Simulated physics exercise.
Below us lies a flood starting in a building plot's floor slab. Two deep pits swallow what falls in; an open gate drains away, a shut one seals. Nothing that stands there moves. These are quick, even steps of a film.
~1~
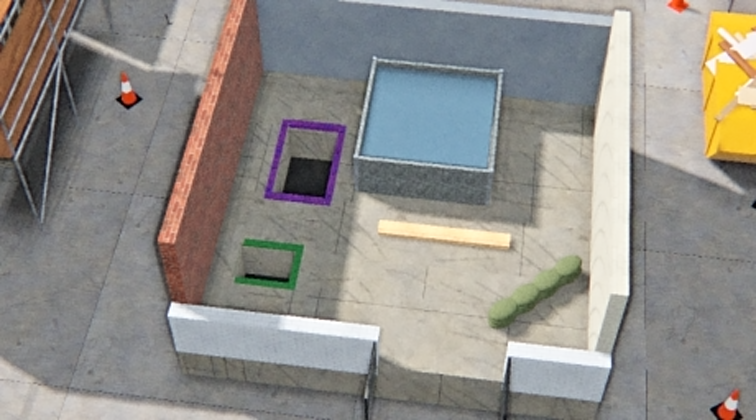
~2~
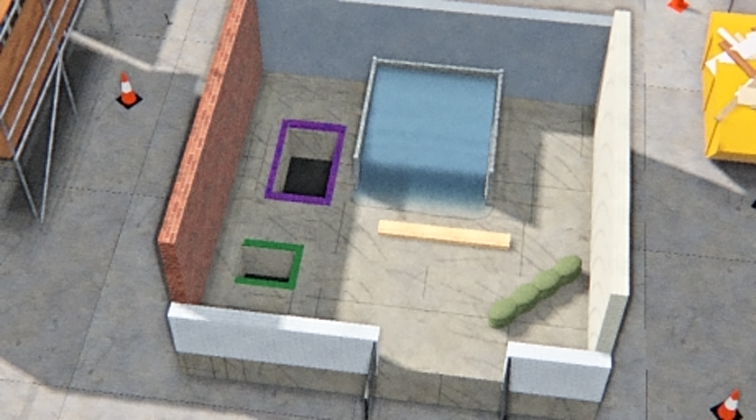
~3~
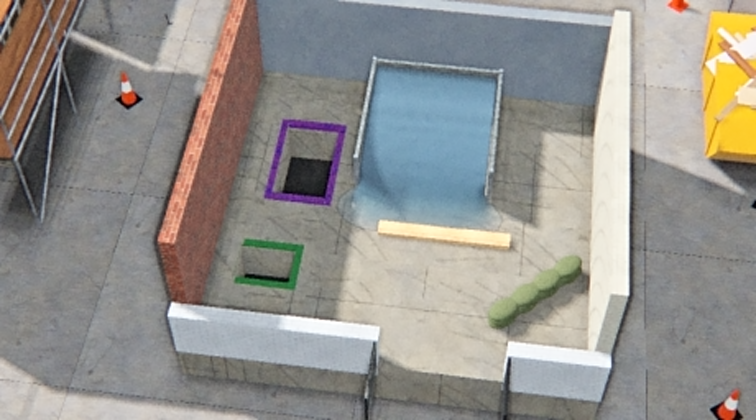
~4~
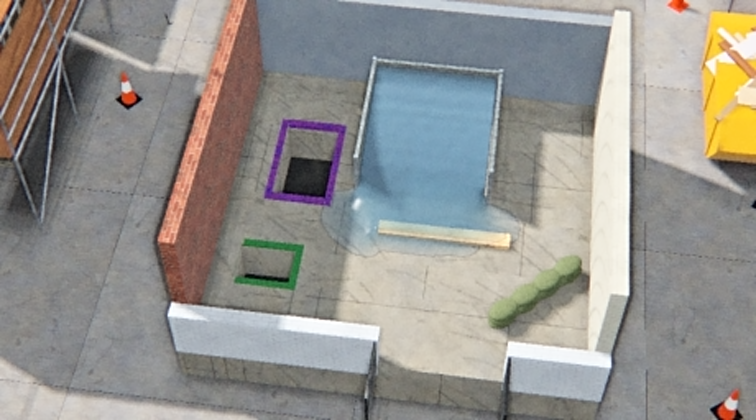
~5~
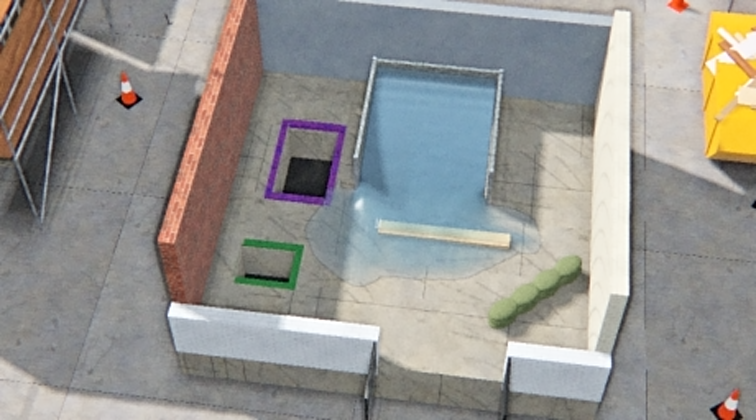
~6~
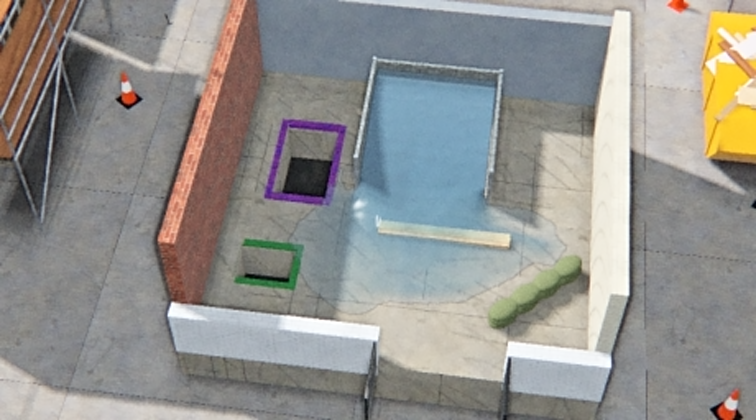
A grey-walled tank of blue water stands at the back of a walled building plot, seen from high above by a still camera. Purple-edged and green-edged pits lie to its left, beside a red brick wall, with a pale beam in front and a green hedge at lower right. The tank's front side gives way and water pours out, surrounds the beam, and spreads thinly across the slab towards the green-edged pit and hedge.
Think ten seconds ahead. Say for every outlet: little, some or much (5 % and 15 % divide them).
In the end: The gate takes above 15 %; the purple pit takes not even 5 %; the green pit takes above 15 %.
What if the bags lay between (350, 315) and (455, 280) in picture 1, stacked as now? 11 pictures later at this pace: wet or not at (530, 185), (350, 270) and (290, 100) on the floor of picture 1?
As listed: Free of water, flooded, not flooded.
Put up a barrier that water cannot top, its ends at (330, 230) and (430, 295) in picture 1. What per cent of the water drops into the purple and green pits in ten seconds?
Per cent: Purple 8, green 6.
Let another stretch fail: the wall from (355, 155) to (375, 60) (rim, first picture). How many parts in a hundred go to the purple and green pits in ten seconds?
Per cent: Purple 60, green 10.
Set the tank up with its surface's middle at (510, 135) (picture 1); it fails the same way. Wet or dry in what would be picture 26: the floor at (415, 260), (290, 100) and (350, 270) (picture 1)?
In that order: Awash, no water, awash.
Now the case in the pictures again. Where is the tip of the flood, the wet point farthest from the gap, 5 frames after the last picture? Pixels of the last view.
I would point to (240, 335).
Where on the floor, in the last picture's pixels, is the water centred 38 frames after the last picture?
Close to (426, 202).
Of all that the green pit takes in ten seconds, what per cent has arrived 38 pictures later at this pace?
Close to 80 %.
A moment on, water covers 45 % of the floor; the gate 2 %, the purple pit 0 %, the green pit 1 %.
Next, water covers 55 % of the floor; the gate 11 %, the purple pit 0 %, the green pit 4 %.
Then, water covers 75 % of the floor; the gate 23 %, the purple pit 0 %, the green pit 8 %.
Later, water covers 90 % of the floor; the gate 30 %, the purple pit 0 %, the green pit 17 %.
In the end, water covers 90 % of the floor; the gate 34 %, the purple pit 1 %, the green pit 22 %.
